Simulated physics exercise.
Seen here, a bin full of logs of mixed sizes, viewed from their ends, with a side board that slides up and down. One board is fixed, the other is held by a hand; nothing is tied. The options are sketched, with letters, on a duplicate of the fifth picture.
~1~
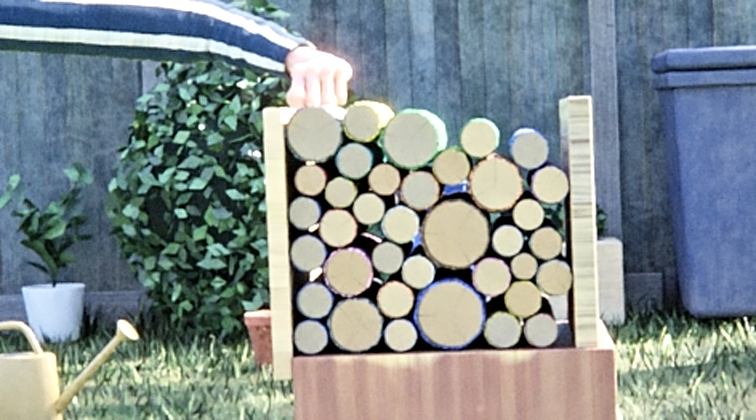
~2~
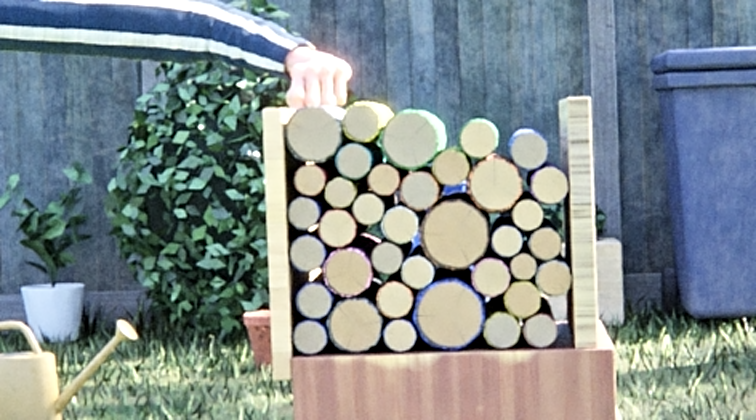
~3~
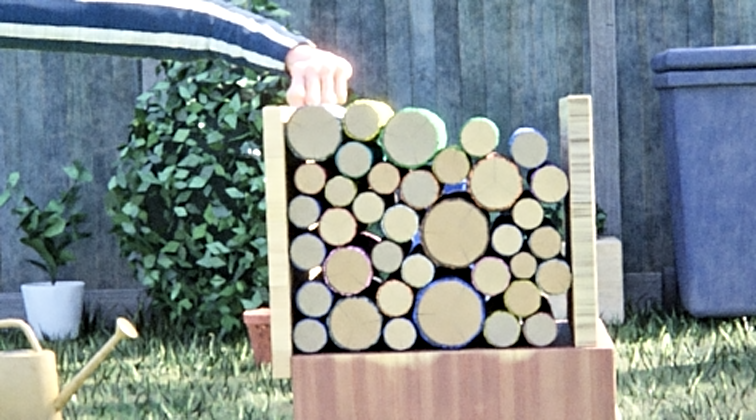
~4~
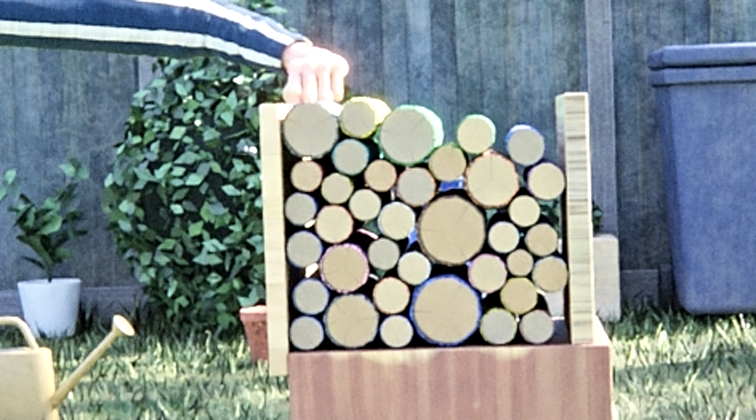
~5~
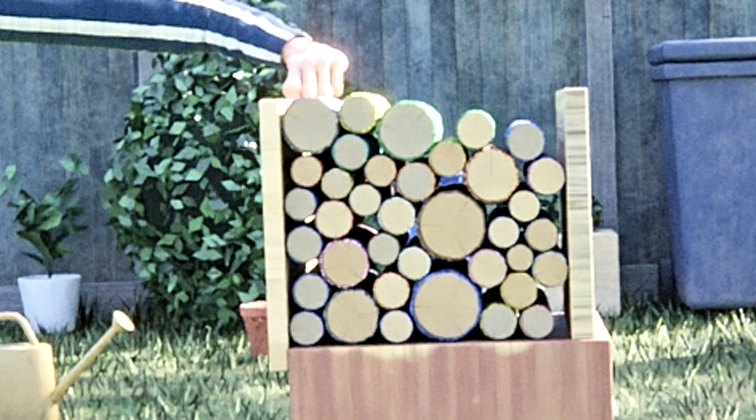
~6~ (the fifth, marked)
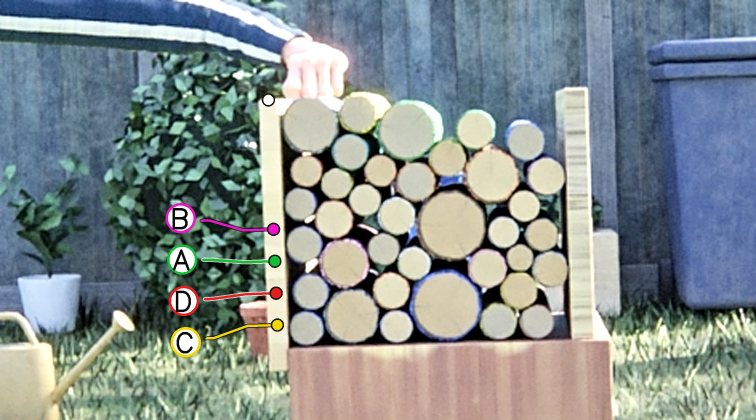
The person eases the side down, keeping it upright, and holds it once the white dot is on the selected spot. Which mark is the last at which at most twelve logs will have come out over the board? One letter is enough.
D is the limit.
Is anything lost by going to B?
Yes.
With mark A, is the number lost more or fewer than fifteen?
Fewer than fifteen.
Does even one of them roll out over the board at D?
At D: Yes.
On the marked copy, A at (275, 261); B at (273, 229); C at (277, 325); D at (276, 293); the white dot at (268, 100).
With D. Early on, top of the board (282, 183).
Further on, top of the board (286, 277).
At the end, top of the board (287, 293), about seven out over the board.
As for the rest, A about five out over the board; B about four out over the board; C thirteen out over the board.
